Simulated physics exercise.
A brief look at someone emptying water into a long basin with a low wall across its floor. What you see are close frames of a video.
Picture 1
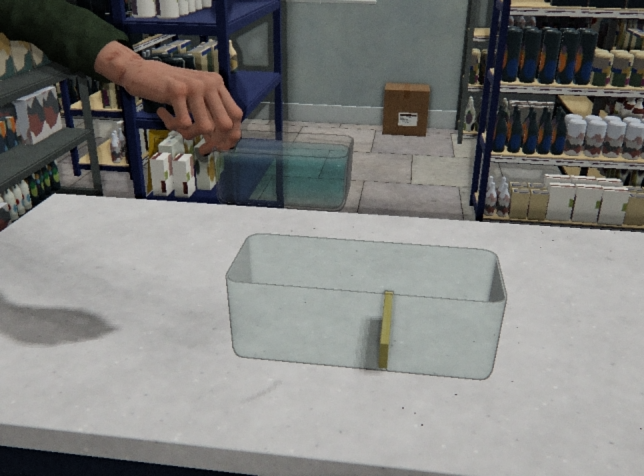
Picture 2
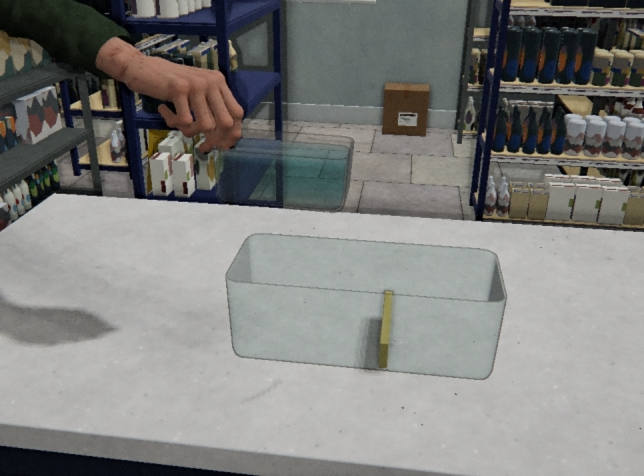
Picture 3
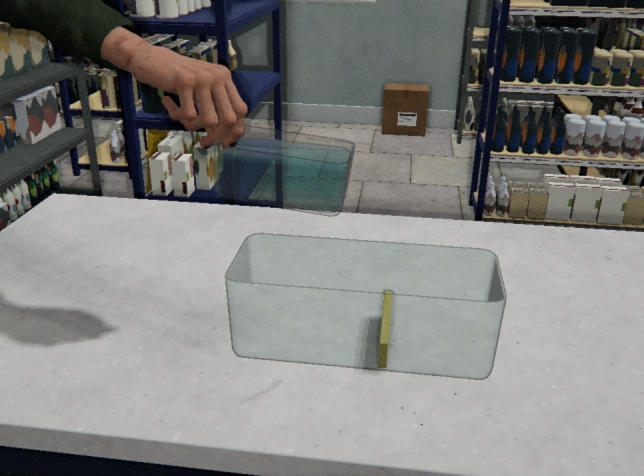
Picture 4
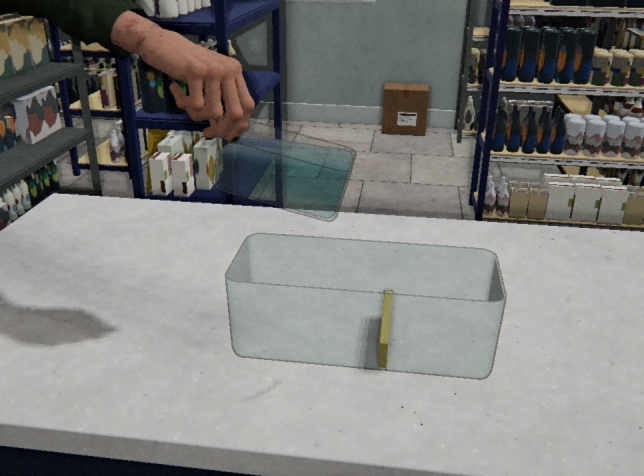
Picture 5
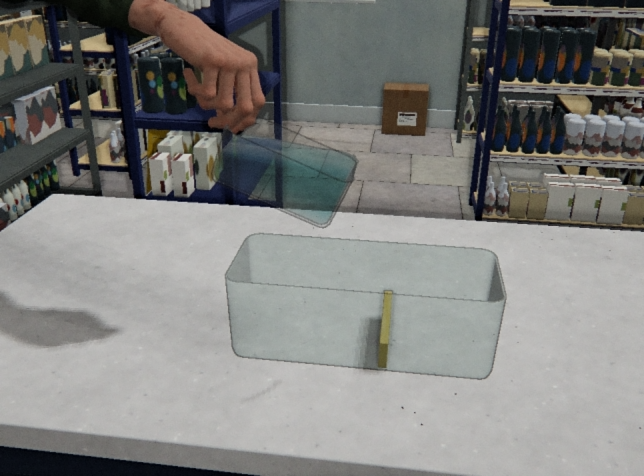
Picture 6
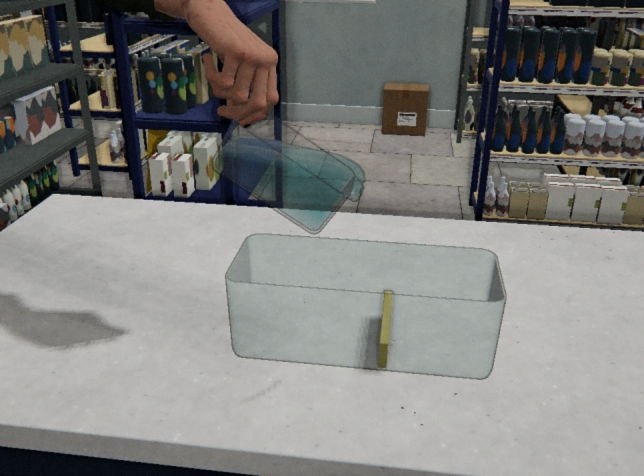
In a store aisle with stocked shelves, a hand above a pale counter gradually tilts a clear container of blue-green liquid, lowering its right edge, while a long transparent basin with a low yellow wall inside stays still.
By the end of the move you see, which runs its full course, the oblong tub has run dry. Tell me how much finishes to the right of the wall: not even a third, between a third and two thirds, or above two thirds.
Midrange share.
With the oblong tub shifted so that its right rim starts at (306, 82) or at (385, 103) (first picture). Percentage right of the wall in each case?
It comes to about 15 %, followed by about 60 %.
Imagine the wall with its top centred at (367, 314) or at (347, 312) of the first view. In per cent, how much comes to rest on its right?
Roughly 65 % and then 70 %.
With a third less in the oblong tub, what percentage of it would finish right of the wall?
Roughly 30 in a hundred.
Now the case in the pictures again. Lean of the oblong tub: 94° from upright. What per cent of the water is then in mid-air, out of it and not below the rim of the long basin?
Something close to 35 percent of it.
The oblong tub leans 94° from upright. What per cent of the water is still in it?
Roughly 15 percent.
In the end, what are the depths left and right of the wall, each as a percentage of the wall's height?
Levels: Left around 40 per cent, right around 50 per cent.
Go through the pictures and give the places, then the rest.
Tilt 0°; pouring edge (350, 148); surface from (224, 147) to (349, 154); the long basin's rim runs from (238, 256) to (501, 276); the wall's top is at (387, 317), in the first frame.
Tilt 1°; pouring edge (351, 150); surface from (225, 146) to (349, 155), in the second frame.
Tilt 6°; pouring edge (352, 155); surface from (225, 145) to (350, 156), in the third frame.
Tilt 13°; pouring edge (353, 162); surface from (226, 144) to (353, 159), in the fourth frame.
Tilt 22°; pouring edge (353, 173); surface from (226, 145) to (353, 166); 2 per cent is over the edge, in the fifth frame.
Tilt 32°; pouring edge (352, 185); surface from (226, 142) to (342, 169); 8 per cent is over the edge, in the sixth frame.
A moment on, the oblong tub is tipped on its side and 15 per cent is still to pour, 14 is left of the wall and 36 right of it.
Next, the oblong tub is tipped right over and 2 per cent is still to pour, 41 is left of the wall and 46 right of it.
Then the oblong tub is tipped right over and 0 per cent is still to pour, 48 is left of the wall and 46 right of it.
Later the oblong tub is tipped right over and 0 per cent is still to pour, 48 is left of the wall and 46 right of it.
At rest 48 per cent lies left of the wall, 46 right of it and 6 outside.
